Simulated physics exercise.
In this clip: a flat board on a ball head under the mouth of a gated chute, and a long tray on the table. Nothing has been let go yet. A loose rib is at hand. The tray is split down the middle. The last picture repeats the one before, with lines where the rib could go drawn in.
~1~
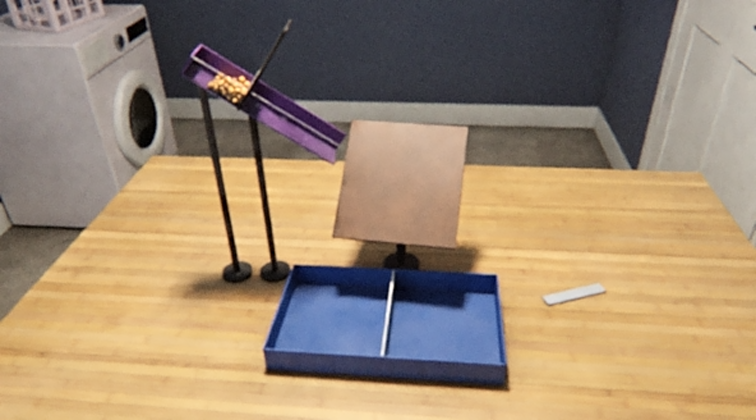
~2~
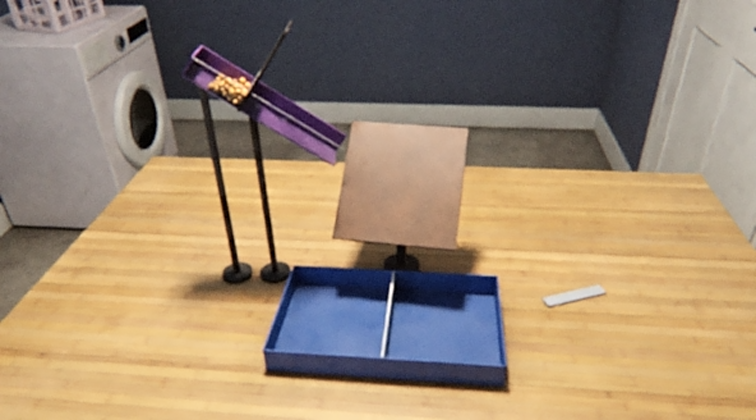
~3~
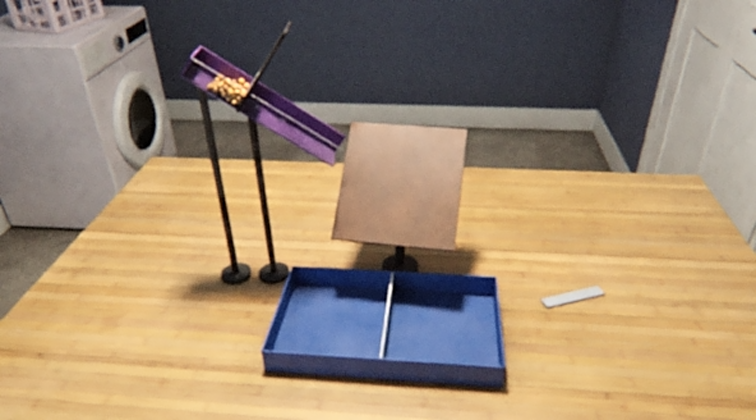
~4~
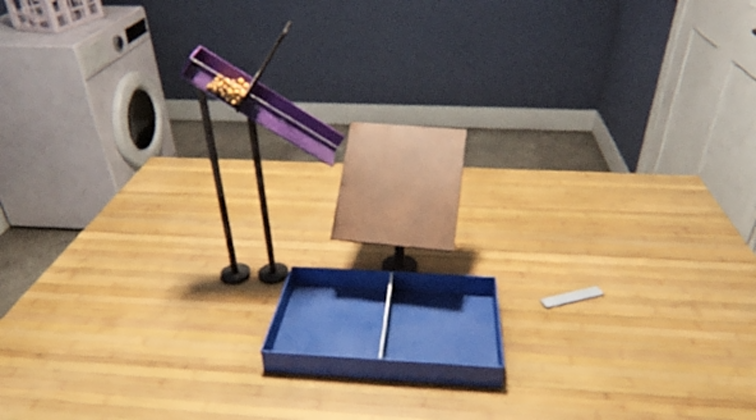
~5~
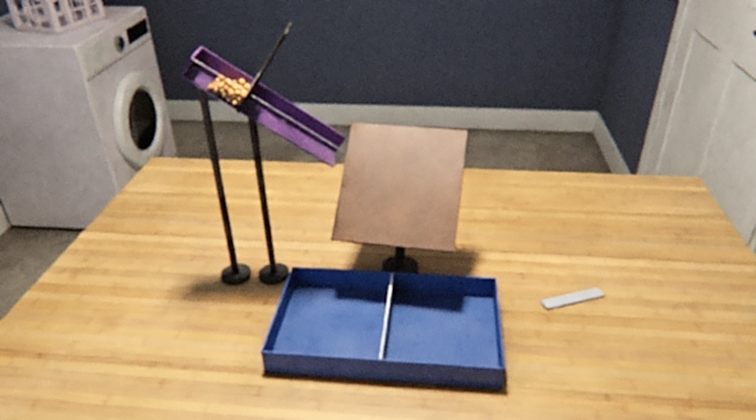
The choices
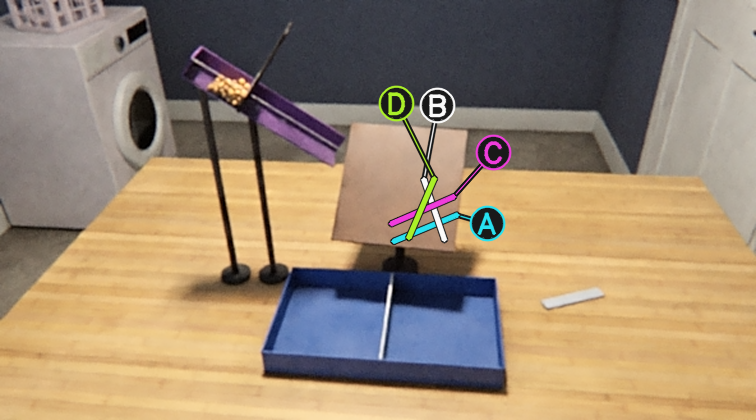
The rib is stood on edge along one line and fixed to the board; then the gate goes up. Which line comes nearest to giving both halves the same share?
D works best here.
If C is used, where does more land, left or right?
More lands on the left.
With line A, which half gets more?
Left.
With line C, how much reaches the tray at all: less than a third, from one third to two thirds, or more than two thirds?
It is more than two thirds.
On the marked copy, line A from (456, 215) to (393, 241); line B from (424, 179) to (444, 239); line C from (453, 196) to (391, 223); line D from (434, 178) to (408, 237).
If A is chosen, of what is caught, most in the left half, a small part in the right.
If B is chosen, of what is caught, a small part in the left half, most in the right.
If C is chosen, of what is caught, nearly all in the left half, a small part in the right.
If D is chosen, of what is caught, about half in the left half, about half in the right.
